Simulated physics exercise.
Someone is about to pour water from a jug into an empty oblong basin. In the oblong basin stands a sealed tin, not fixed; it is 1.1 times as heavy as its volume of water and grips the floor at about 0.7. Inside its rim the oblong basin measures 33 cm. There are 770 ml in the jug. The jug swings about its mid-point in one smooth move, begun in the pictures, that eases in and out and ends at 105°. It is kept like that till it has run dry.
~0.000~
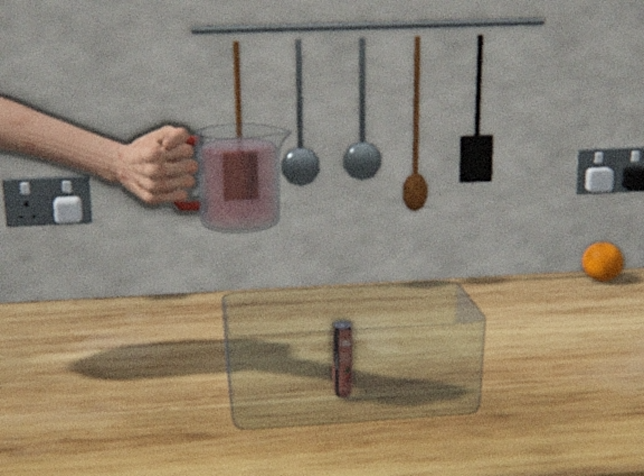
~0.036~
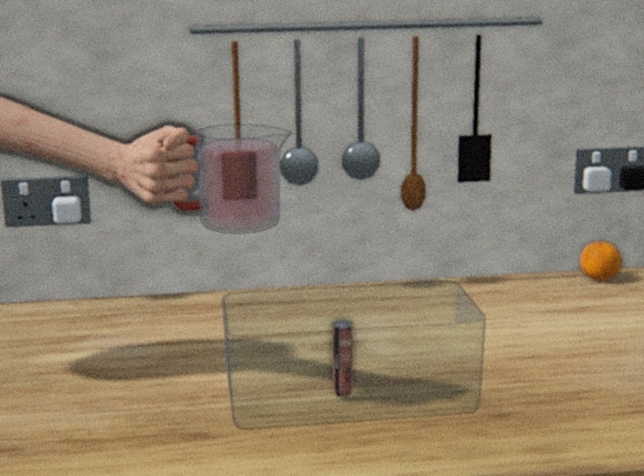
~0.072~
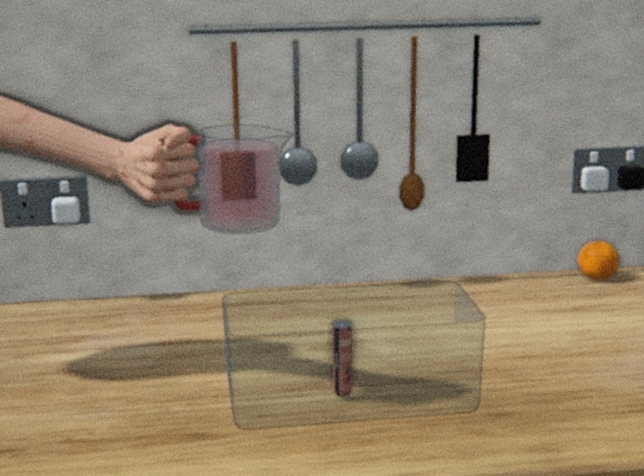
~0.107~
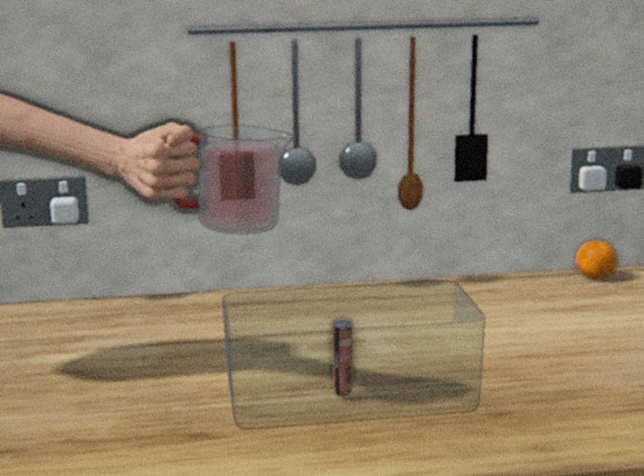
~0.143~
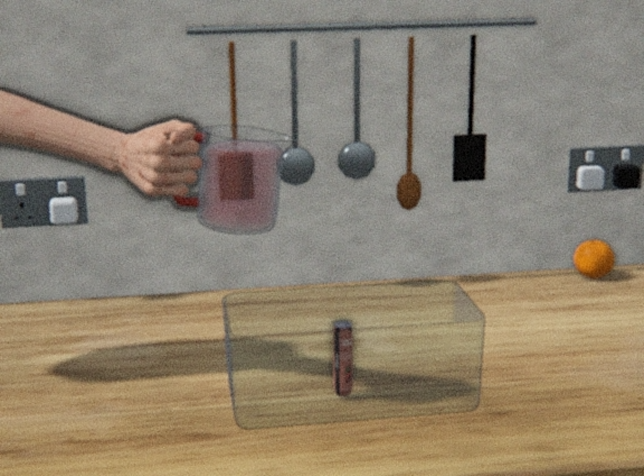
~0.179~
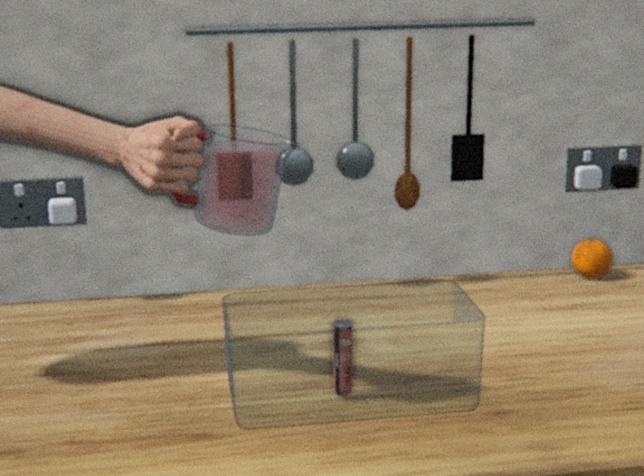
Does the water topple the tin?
The tin topples.
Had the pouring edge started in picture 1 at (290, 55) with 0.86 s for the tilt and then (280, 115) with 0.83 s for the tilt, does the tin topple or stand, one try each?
First it keeps standing; then it topples.
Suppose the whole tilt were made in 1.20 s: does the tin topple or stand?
Then it falls.
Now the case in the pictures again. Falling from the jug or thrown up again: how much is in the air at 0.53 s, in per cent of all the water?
About 18 per cent.
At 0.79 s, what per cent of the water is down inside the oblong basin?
Some 46 per cent.
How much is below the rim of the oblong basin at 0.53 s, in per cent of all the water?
Some 2 per cent.
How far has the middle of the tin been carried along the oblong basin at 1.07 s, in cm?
Some 0 cm.
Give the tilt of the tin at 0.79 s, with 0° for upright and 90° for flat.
About 0°.
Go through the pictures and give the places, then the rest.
It leans 0°; its right rim is at (292, 131); the water meets the walls at (199, 147) and (278, 143); the oblong basin's rim runs from (225, 316) to (471, 301); the tin's top is at (342, 328), in the first frame.
It leans 0°; its right rim is at (293, 132); the water meets the walls at (199, 147) and (278, 144), in the second frame.
It leans 2°; its right rim is at (294, 133); the water meets the walls at (200, 147) and (279, 145), in the third frame.
It leans 4°; its right rim is at (296, 136); the water meets the walls at (202, 147) and (280, 146), in the fourth frame.
It leans 7°; its right rim is at (298, 139); the water meets the walls at (204, 147) and (283, 147), in the fifth frame.
It leans 11°; its right rim is at (301, 144); the water meets the walls at (206, 149) and (286, 148), in the sixth frame.
After 0.53 s the tilt is 72° and 79 per cent is still to pour; the tin stands where it began.
After 0.79 s the tilt is 103° and 26 per cent is still to pour; the tin stands where it began.
After 1.07 s the tilt is 105° and 3 per cent is still to pour; the tin leans 5°.
After 1.36 s the tilt is 105° and 0 per cent is still to pour; the tin lies on its side.
In the end the tin lies on its side.
